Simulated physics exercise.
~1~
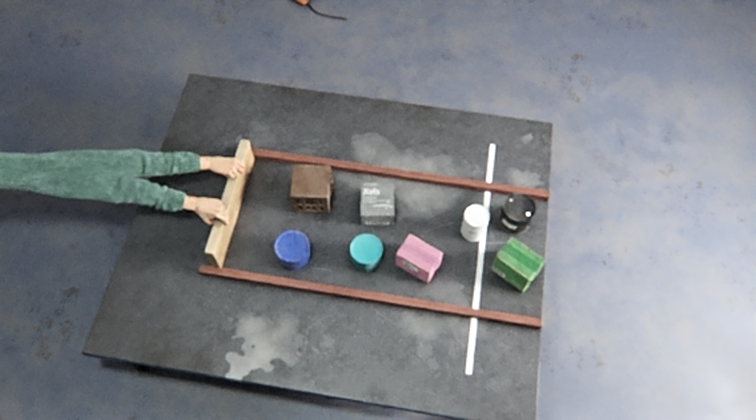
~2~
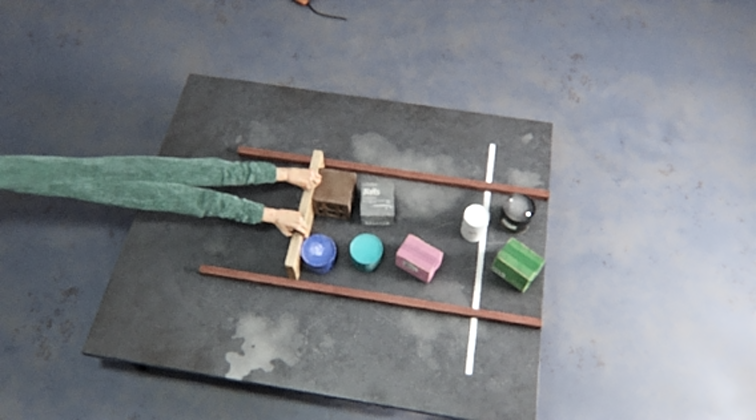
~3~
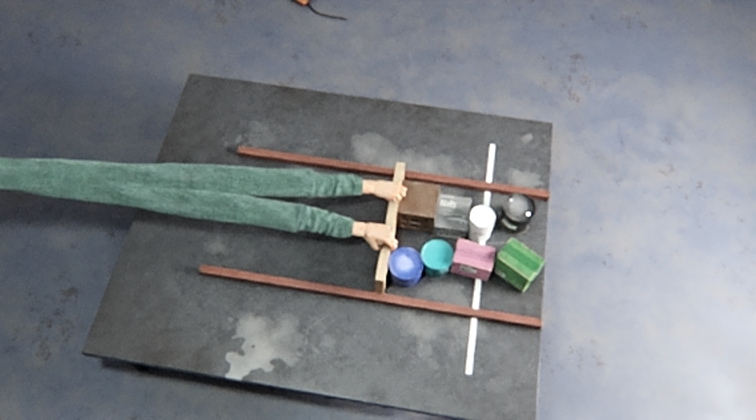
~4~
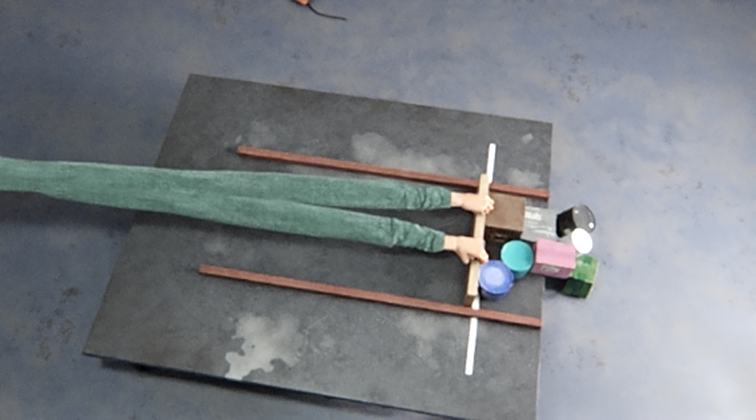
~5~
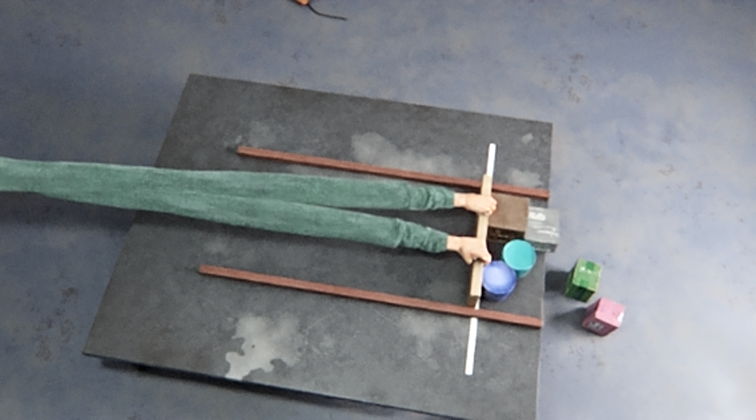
On a dark raised deck, green-sleeved hands push a plank rightward to a white line, sending several loads over the edge.
